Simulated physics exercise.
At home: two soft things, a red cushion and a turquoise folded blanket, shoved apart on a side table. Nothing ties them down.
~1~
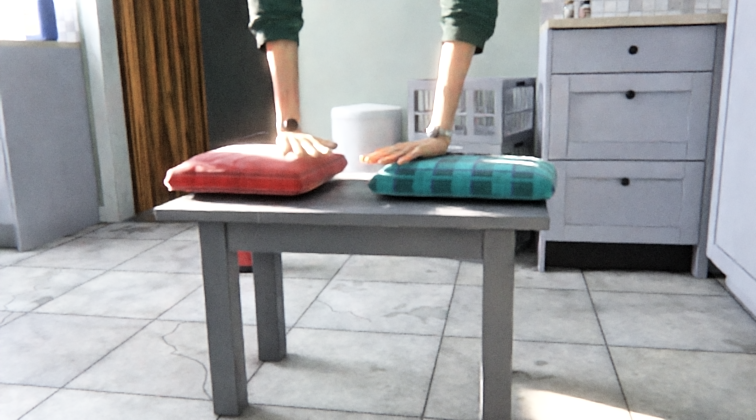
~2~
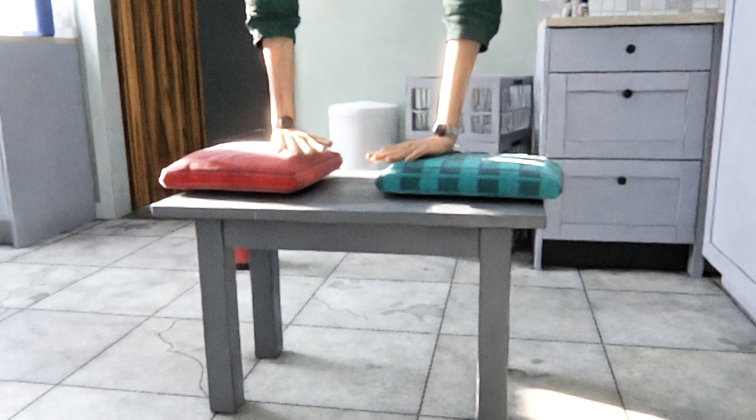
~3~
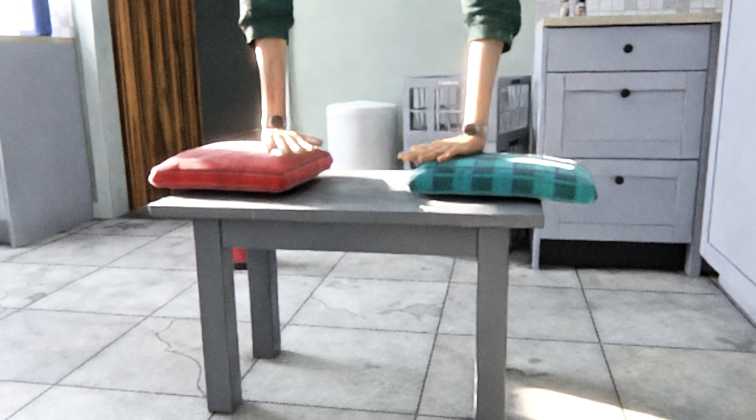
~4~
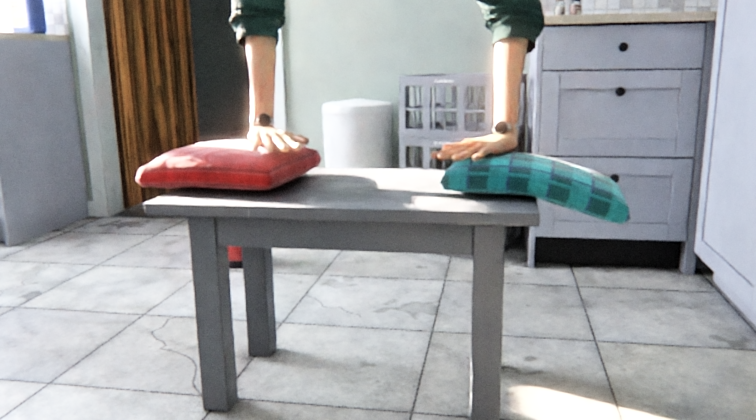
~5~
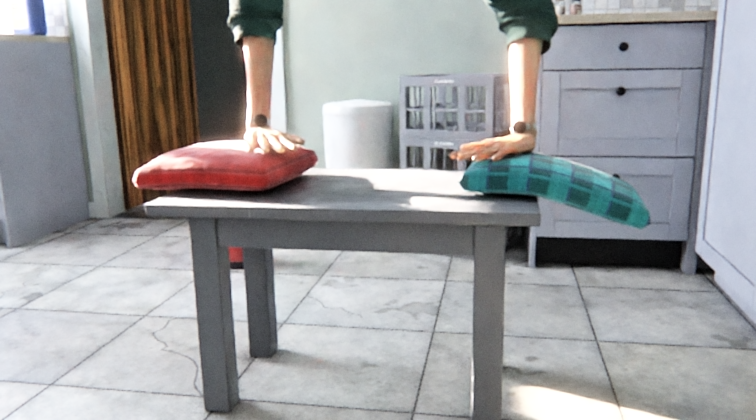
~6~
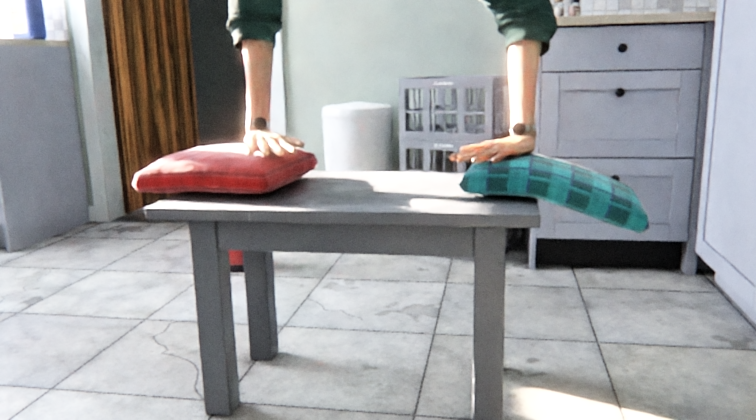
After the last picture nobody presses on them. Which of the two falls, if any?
The red cushion remains on top, the turquoise folded blanket goes down.
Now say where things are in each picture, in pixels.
The first frame shows cushion tip (188, 175); folded blanket tip (551, 186).
The second frame shows cushion tip (184, 173); folded blanket tip (557, 185).
The third frame shows cushion tip (173, 172); folded blanket tip (591, 191).
The fourth frame shows cushion tip (161, 172); folded blanket tip (622, 210).
The fifth frame shows cushion tip (157, 174); folded blanket tip (642, 215).
The sixth frame shows cushion tip (157, 177), a small part past the edge; folded blanket tip (640, 219), well over half past the edge.
Then, 0.42 s later than the last view, cushion at rest; folded blanket falling near (561, 262).
Then, 0.68 s later than the last view, cushion at rest; folded blanket on the floor near (591, 380).
Finally, cushion at rest; folded blanket on the floor near (605, 385). The red cushion holds its place and the turquoise folded blanket slumps off the end.
